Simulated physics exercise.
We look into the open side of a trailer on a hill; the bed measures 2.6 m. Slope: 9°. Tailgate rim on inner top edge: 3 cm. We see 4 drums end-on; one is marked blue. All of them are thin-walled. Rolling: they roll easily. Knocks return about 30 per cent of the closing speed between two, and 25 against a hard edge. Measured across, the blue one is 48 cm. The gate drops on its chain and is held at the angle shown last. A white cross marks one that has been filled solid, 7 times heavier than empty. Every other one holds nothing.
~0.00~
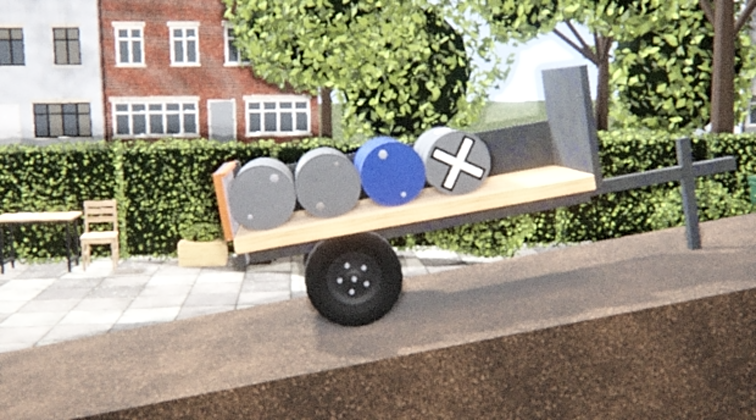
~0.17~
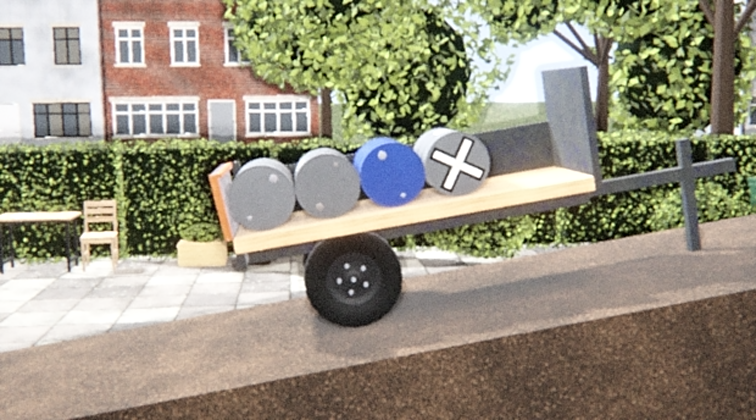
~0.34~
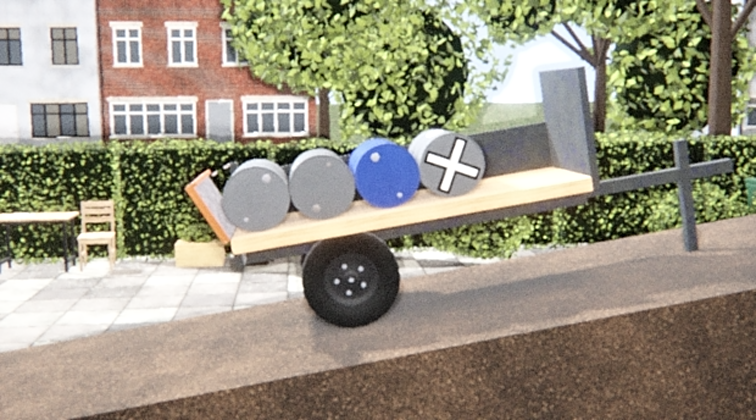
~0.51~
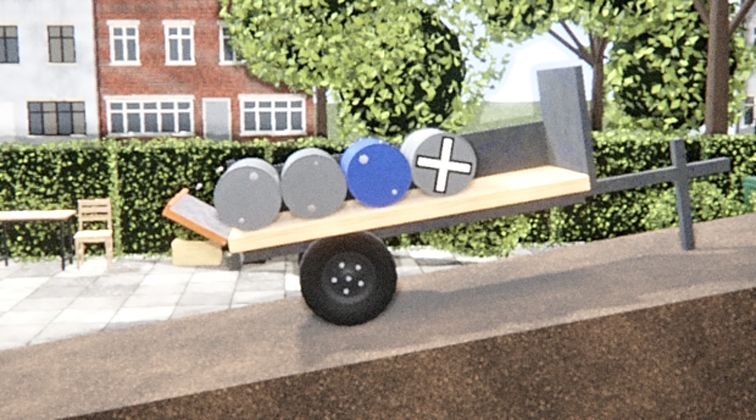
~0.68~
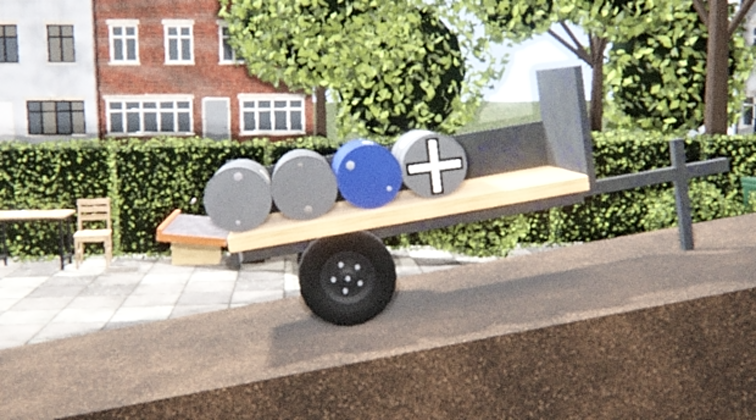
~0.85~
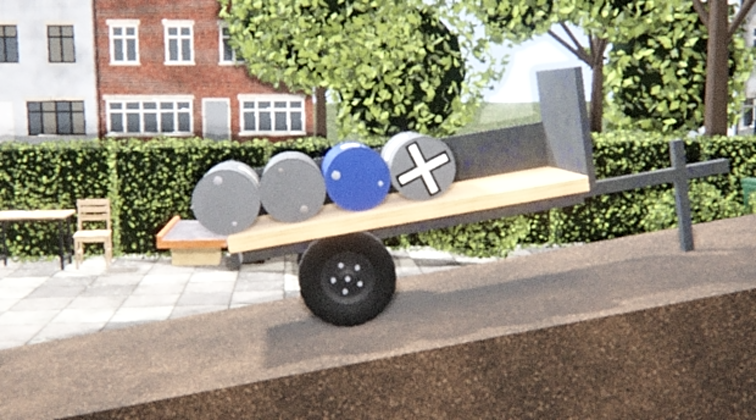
The orange tailgate of a sloping trailer swung down until it lay nearly flat, and four drums, three gray ones and a blue one, rolled a short way left down the wooden bed toward it.
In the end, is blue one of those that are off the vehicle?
The blue one escapes.
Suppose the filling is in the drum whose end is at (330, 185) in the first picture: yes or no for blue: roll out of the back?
In that scenario, blue: It does not happen.
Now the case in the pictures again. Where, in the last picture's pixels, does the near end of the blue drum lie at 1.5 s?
Roughly at (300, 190).
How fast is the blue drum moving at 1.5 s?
The speed is close to 0.6 m/s.
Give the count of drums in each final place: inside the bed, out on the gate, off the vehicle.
0 - 0 - 4.
Then, 1.5 s in, blue is on the bed, 55 cm short of the hinge, rolling left; 0 out so far.
Then, 2.2 s in, blue is on the bed, 5 cm short of the hinge, rolling left; 1 out so far.
Then, 3.0 s in, blue is dropping off the gate; 3 out so far.
In the end (5.8 s), blue is out on the ground; 4 out so far.
